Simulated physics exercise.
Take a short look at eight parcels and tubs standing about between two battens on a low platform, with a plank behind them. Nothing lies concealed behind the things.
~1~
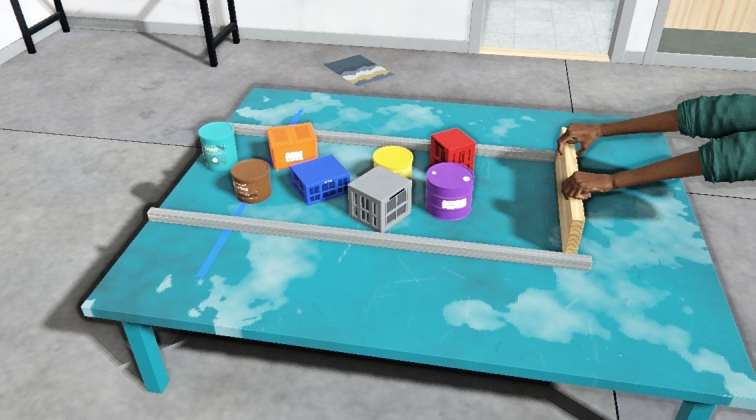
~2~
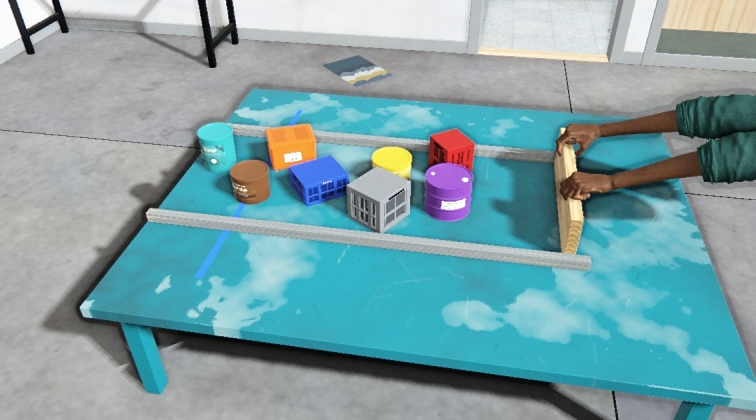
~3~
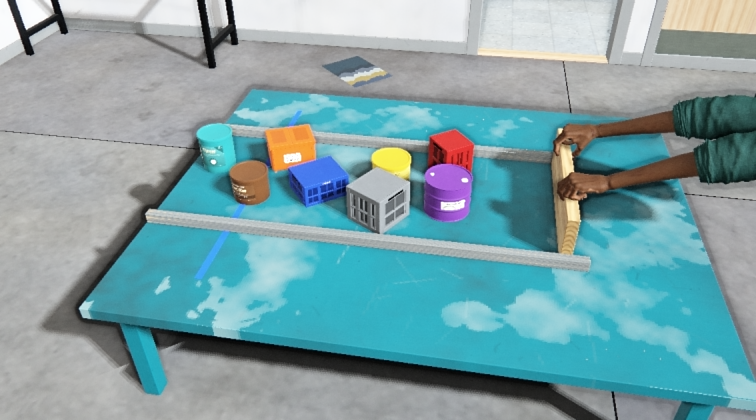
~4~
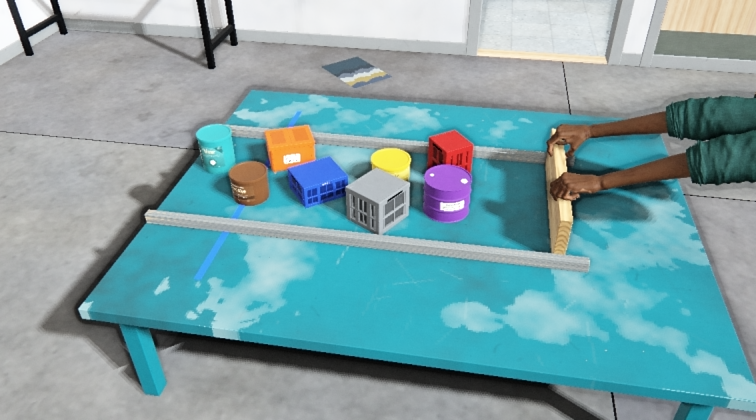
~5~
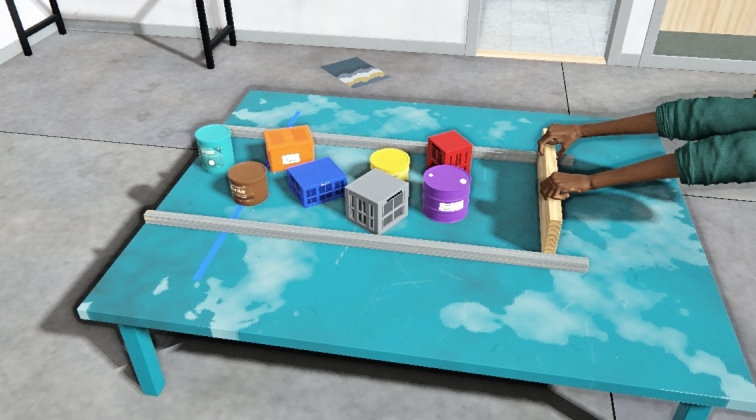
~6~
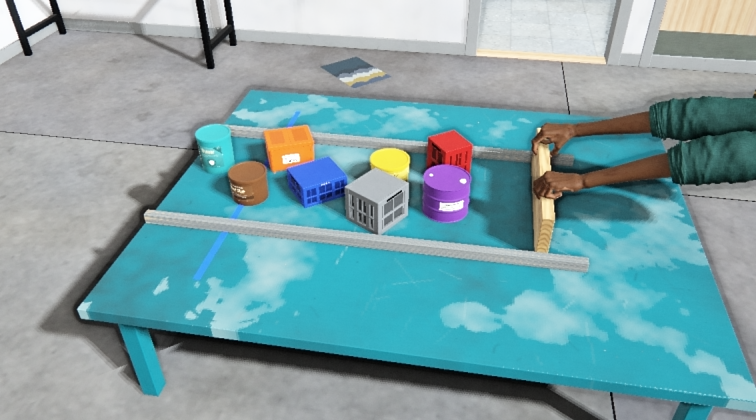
On a low turquoise table, two hands slide a plank slightly left toward eight still containers.
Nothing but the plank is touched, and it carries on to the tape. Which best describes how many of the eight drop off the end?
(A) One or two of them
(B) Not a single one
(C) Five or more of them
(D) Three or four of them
The answer is A.
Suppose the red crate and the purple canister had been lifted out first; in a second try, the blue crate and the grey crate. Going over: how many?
The answer is 0 and then 1.
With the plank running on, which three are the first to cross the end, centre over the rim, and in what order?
First comes the brown pail, next the turquoise pail, and after that the blue crate.
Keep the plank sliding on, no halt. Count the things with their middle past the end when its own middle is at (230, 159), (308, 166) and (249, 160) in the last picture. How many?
Over the end: 4, 0, 3.
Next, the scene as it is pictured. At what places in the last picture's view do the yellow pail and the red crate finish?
Close to (247, 153); the other close to (261, 132).
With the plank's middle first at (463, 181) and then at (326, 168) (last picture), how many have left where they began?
First 2, after that 7.
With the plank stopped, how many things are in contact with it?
4 end up touching it.
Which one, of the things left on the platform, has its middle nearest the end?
Answer: The blue crate.
A little later, none off yet; turquoise pail at rest near (216, 149); brown pail at rest near (249, 184); orange tote at rest near (290, 149).
Next, none off yet; turquoise pail at rest near (216, 149); brown pail shifted a little near (232, 184); orange tote at rest near (289, 149).
When it is over, the number that fall off is one or two; down, brown pail and turquoise pail.
